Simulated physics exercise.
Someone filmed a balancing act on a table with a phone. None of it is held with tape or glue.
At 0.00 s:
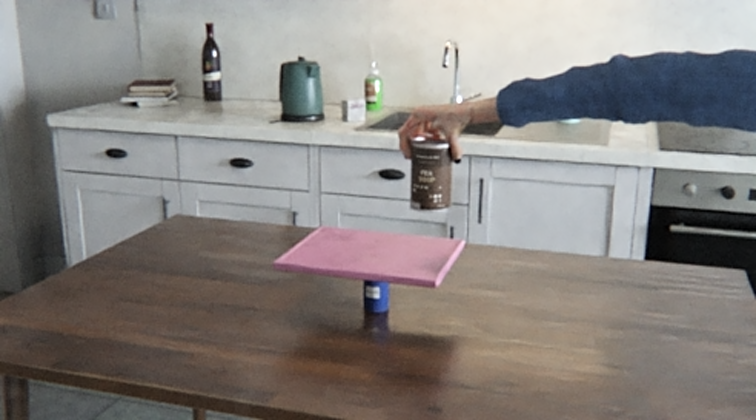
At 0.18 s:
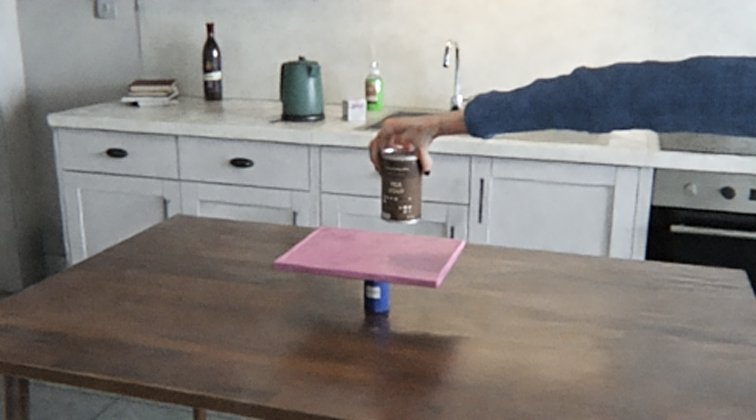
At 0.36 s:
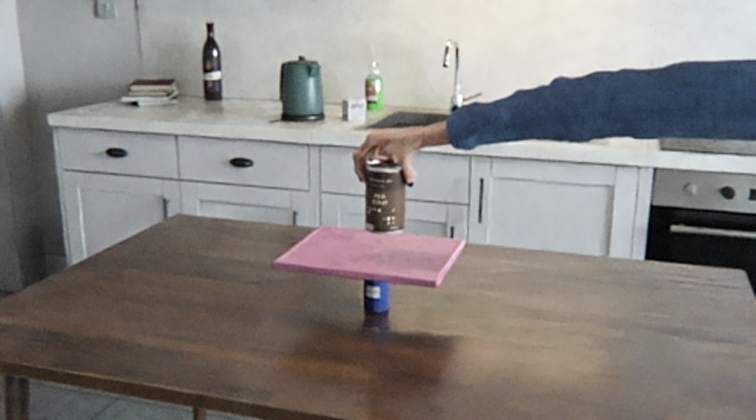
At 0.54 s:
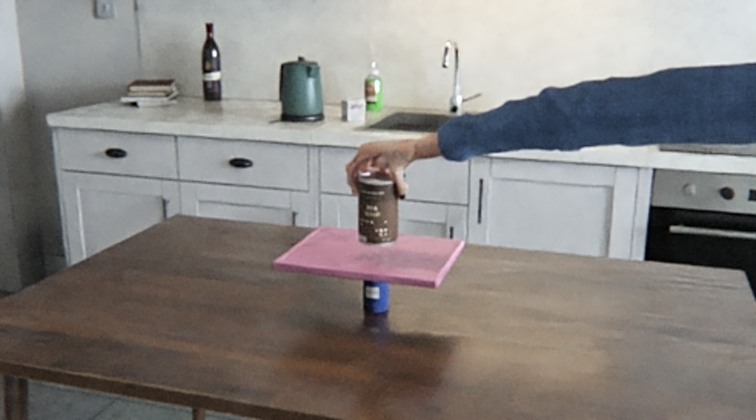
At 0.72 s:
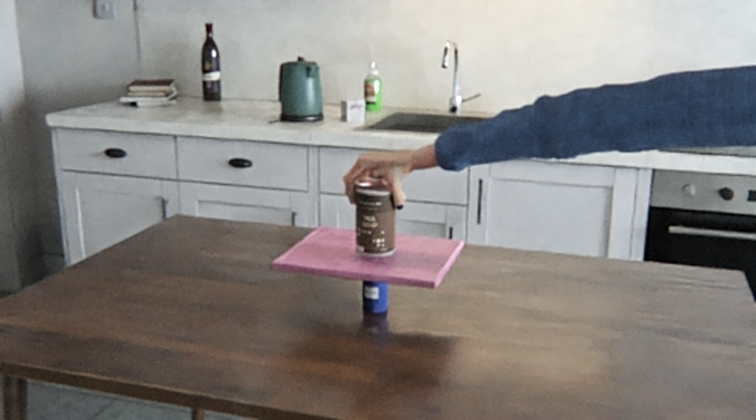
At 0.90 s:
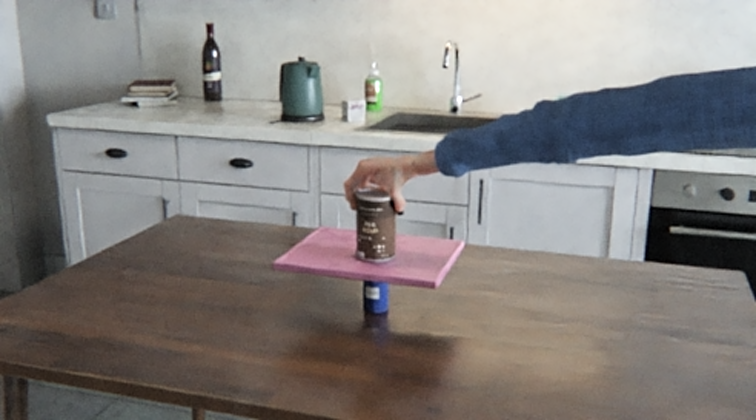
A hand moves a brown tin left and lowers it onto a pink board above a blue shaker.
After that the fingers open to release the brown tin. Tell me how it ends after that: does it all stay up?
Yes: Carries the load.
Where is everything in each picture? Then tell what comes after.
The first picture shows on its way; brown tin (431, 175); blue shaker (376, 283).
The second picture shows on its way; brown tin (402, 186).
The third picture shows on its way; brown tin (385, 197).
The fourth picture shows on its way; brown tin (378, 209).
The fifth picture shows on its way; brown tin (375, 219); blue shaker (375, 284).
The sixth picture shows set down, still held; brown tin (376, 225).
After 1.70 s, nothing has stirred.
After 2.60 s, brown tin resting near (376, 225).
At rest (3.5 s), all 3 in place. Seen from the same camera at the end, brown tin near (376, 226). The stack stays up.
